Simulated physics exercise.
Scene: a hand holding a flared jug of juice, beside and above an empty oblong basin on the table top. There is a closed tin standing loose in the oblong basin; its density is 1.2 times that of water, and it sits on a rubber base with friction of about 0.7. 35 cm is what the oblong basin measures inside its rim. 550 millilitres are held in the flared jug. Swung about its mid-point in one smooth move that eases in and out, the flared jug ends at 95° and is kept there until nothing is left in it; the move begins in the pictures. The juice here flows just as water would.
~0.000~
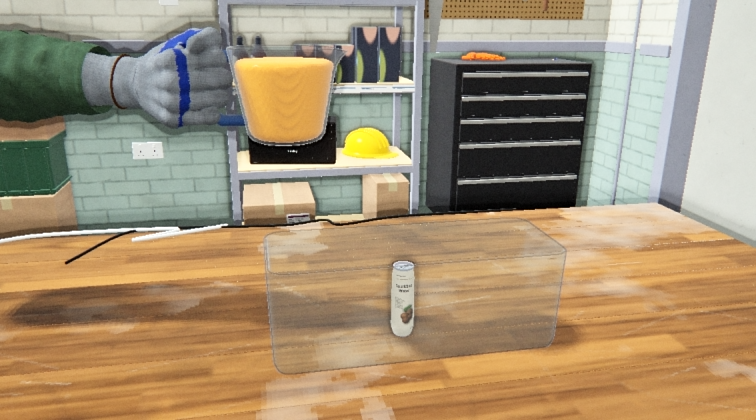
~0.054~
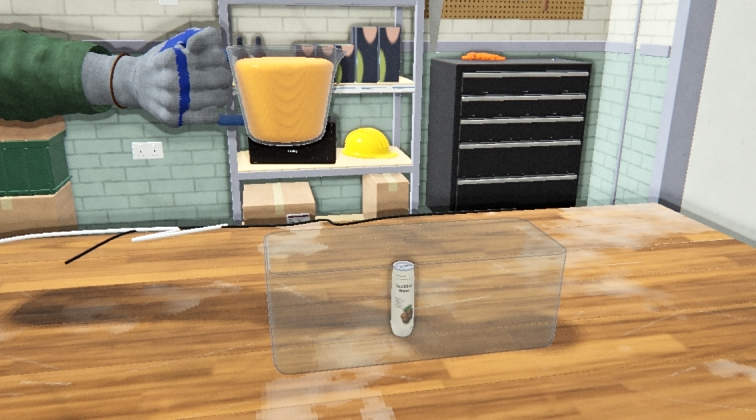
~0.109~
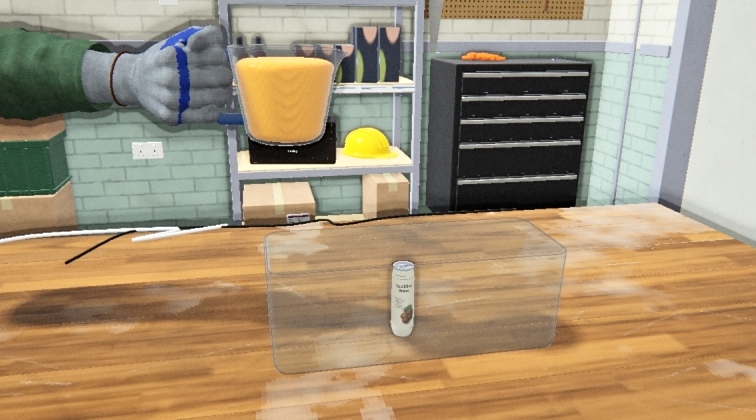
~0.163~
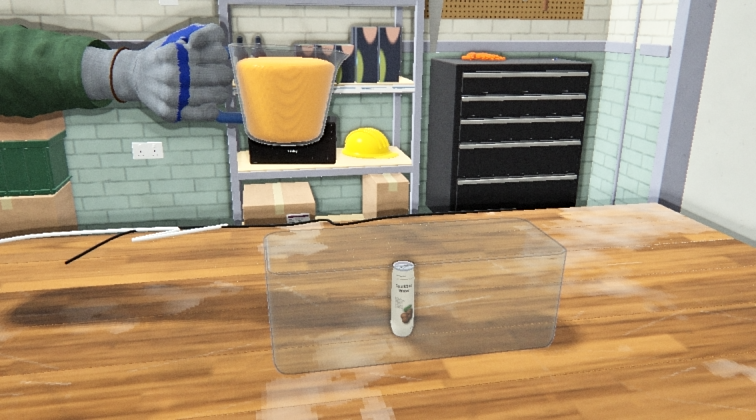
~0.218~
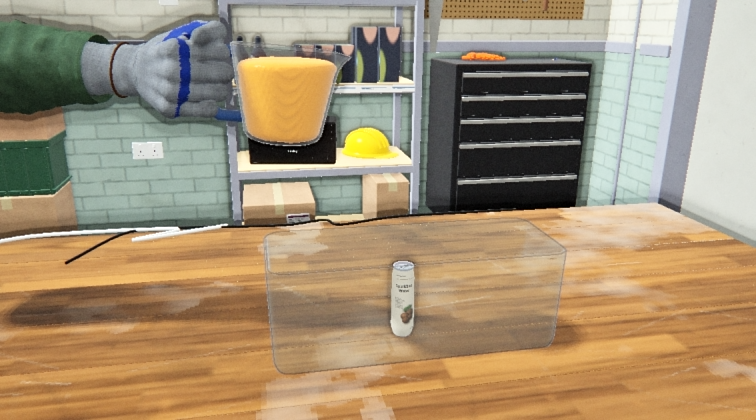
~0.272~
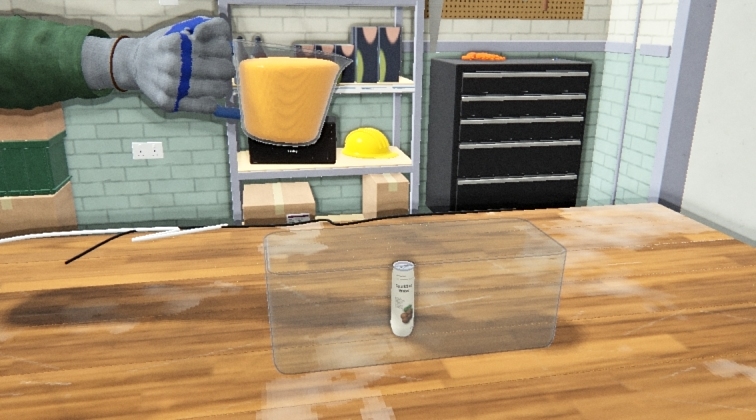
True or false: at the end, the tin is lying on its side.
False.
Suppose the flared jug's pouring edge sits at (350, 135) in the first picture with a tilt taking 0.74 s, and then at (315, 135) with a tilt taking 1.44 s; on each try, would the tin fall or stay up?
The tin overturns the first time and stays vertical the second time.
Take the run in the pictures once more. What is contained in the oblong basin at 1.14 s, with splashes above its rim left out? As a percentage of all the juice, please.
That comes to about 56 percent.
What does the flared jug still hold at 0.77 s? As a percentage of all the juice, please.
Portion remaining: Approx. 76 per cent.
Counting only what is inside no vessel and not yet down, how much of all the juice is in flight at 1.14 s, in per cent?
Close to 22 in every hundred parts.
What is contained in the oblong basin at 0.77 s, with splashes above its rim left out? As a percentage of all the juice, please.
About 5%.
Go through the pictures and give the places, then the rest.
In the first picture, it leans 0°; its right rim is at (347, 50); the juice meets the walls at (234, 62) and (333, 61); the oblong basin's rim runs from (266, 254) to (545, 235); the tin's top is at (403, 269).
In the second picture, it leans 0°; its right rim is at (348, 50); the juice meets the walls at (234, 62) and (333, 61).
In the third picture, it leans 1°; its right rim is at (348, 51); the juice meets the walls at (234, 62) and (333, 63).
In the fourth picture, it leans 3°; its right rim is at (349, 53); the juice meets the walls at (235, 62) and (335, 63).
In the fifth picture, it leans 5°; its right rim is at (351, 56); the juice meets the walls at (237, 63) and (337, 63).
In the sixth picture, it leans 8°; its right rim is at (353, 59); the juice meets the walls at (238, 63) and (340, 63).
Then, 0.77 s in, the tilt is 53° and 76 per cent is still to pour; the tin stands where it began.
Then, 1.14 s in, the tilt is 85° and 23 per cent is still to pour; the tin stands where it began.
Then, 1.52 s in, the tilt is 95° and 1 per cent is still to pour; the tin stands where it began.
Then, 1.94 s in, the tilt is 95° and 0 per cent is still to pour; the tin stands where it began.
Finally, the tin stands where it began.
